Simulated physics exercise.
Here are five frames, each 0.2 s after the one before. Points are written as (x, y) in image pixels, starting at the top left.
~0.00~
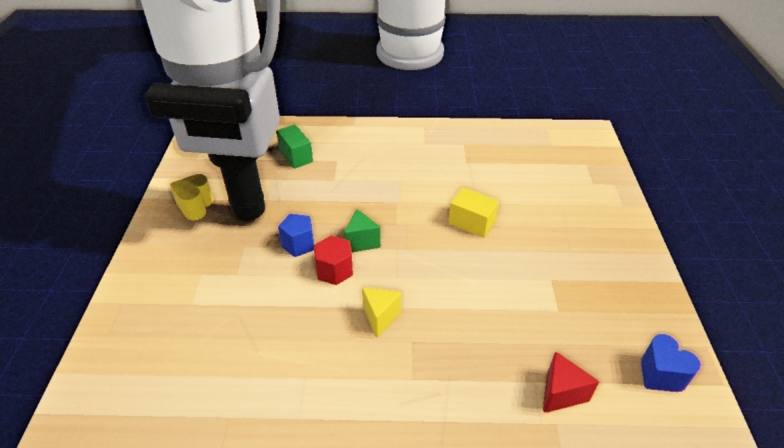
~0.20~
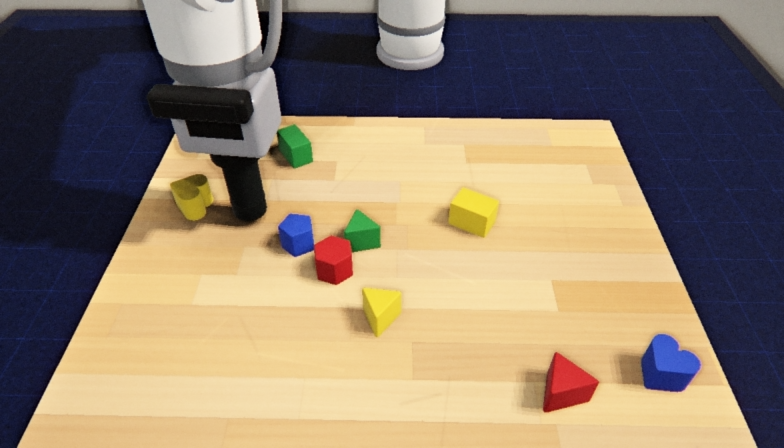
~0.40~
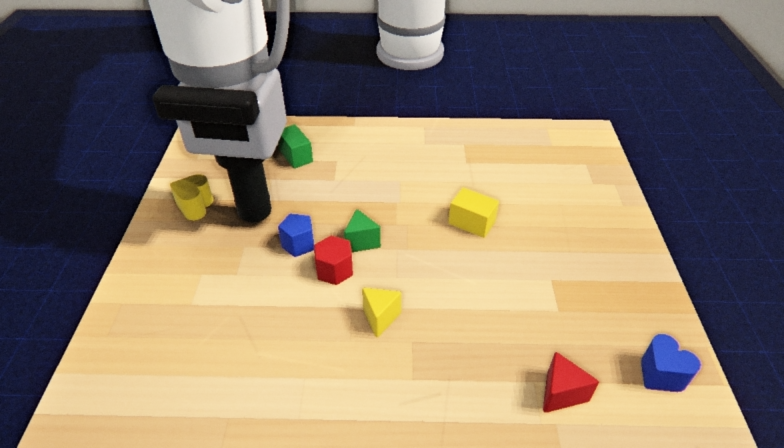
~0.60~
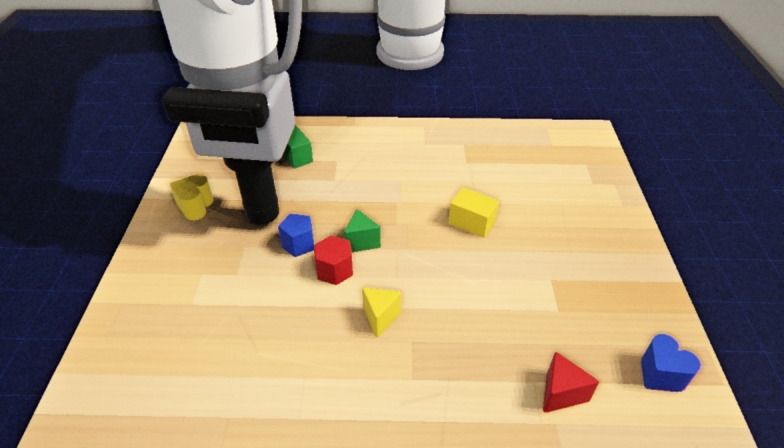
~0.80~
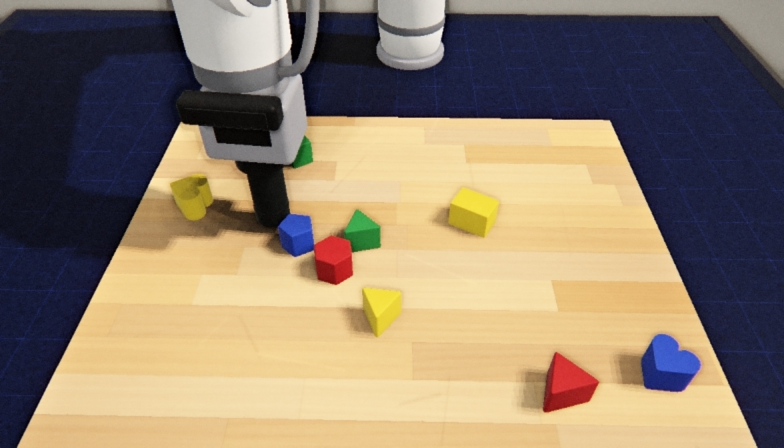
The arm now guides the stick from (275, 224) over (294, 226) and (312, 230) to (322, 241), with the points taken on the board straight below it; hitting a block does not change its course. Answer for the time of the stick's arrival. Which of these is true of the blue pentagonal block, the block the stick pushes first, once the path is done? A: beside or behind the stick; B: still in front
B
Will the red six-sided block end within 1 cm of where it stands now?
No, it doesn't check out.
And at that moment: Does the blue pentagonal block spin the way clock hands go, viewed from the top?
Yes.
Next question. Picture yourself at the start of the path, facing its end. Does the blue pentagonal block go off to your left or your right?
Displaced right.
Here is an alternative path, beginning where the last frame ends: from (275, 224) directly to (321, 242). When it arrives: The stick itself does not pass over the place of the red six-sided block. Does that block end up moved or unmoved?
At the moment the path ends, the red six-sided block no longer stands where it did.
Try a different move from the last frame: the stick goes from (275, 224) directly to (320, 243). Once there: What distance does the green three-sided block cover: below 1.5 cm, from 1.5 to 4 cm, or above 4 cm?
Distance: Less than 1.5 cm.
On the path given first. Halfway along, stick at (302, 220); blue pentagonal block at (304, 228), turned 45° clockwise.
At the end, stick at (321, 234); blue pentagonal block at (311, 243), turned 75° clockwise; red six-sided block at (339, 260), turned 15° anticlockwise; green three-sided block not moved.
